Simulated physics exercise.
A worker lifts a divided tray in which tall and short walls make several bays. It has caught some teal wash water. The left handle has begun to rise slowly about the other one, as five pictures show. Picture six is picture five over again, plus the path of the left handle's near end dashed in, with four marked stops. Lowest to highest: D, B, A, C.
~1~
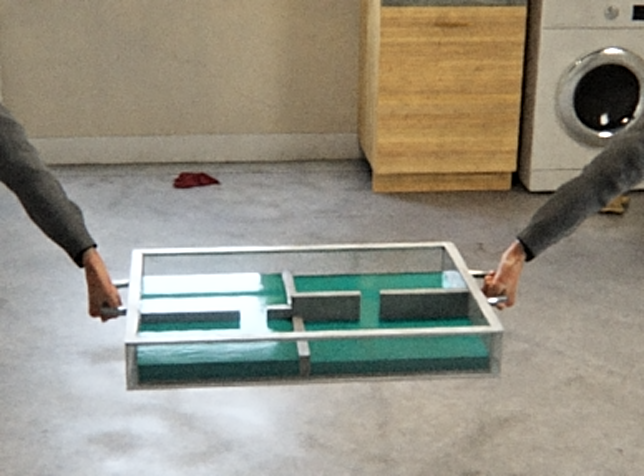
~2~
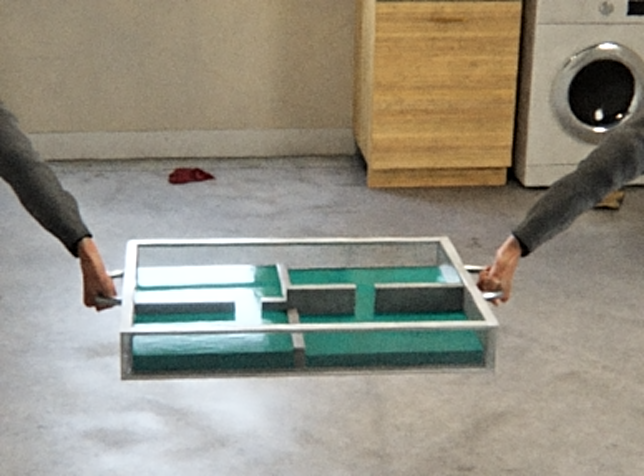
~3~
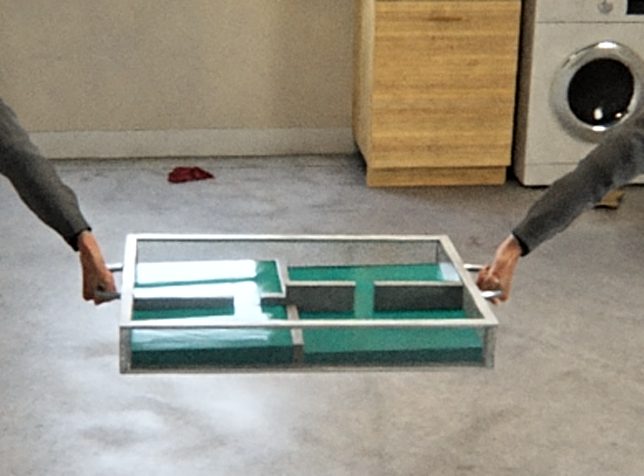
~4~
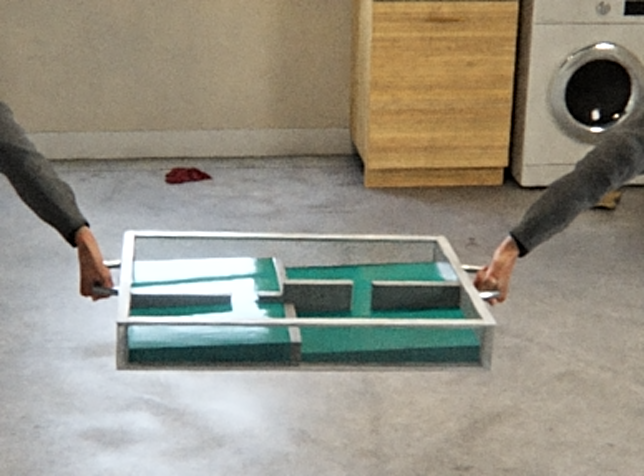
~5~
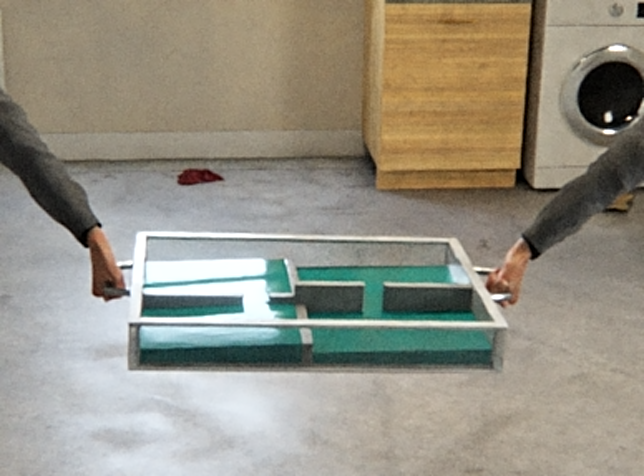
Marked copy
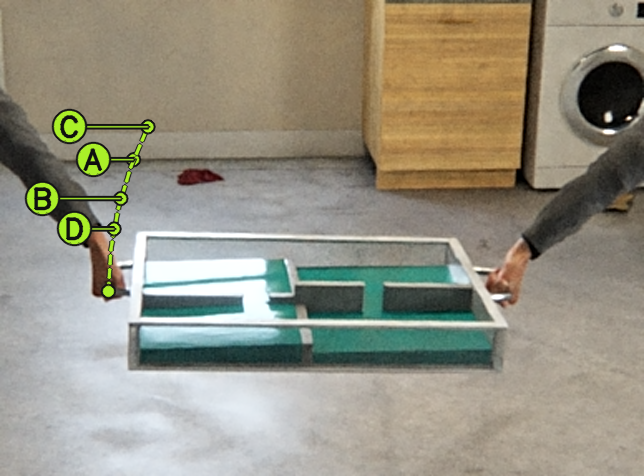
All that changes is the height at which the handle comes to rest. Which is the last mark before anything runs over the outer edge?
The answer is stop D.
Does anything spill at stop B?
Yes.
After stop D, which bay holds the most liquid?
The back right bay.
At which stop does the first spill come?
That is stop B.
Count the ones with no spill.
One of them.
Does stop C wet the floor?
Yes, that goes wrong.
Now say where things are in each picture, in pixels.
In the first frame, the tray is level; deepest in the back left bay, at (217, 296), shallowest in the back right; left handle at (106, 298).
The second frame shows tipped about 1° down to the right; no wall is crossed; left handle at (101, 288).
The third frame shows tipped about 2° down to the right; no wall is crossed; left handle at (100, 282).
The fourth frame shows tipped about 2° down to the right; no wall is crossed; left handle at (98, 278).
The fifth frame shows tipped about 3° down to the right; deepest in the back left bay, at (220, 281), shallowest in the front right; left handle at (110, 278).
In lime, A at (133, 159); B at (120, 198); C at (147, 126); D at (114, 228).
With A, about 39 % goes over the rim.
With B, about 16 % goes over the rim.
With C, about 52 % goes over the rim.
With D, nothing spills; the back right bay holds the most.
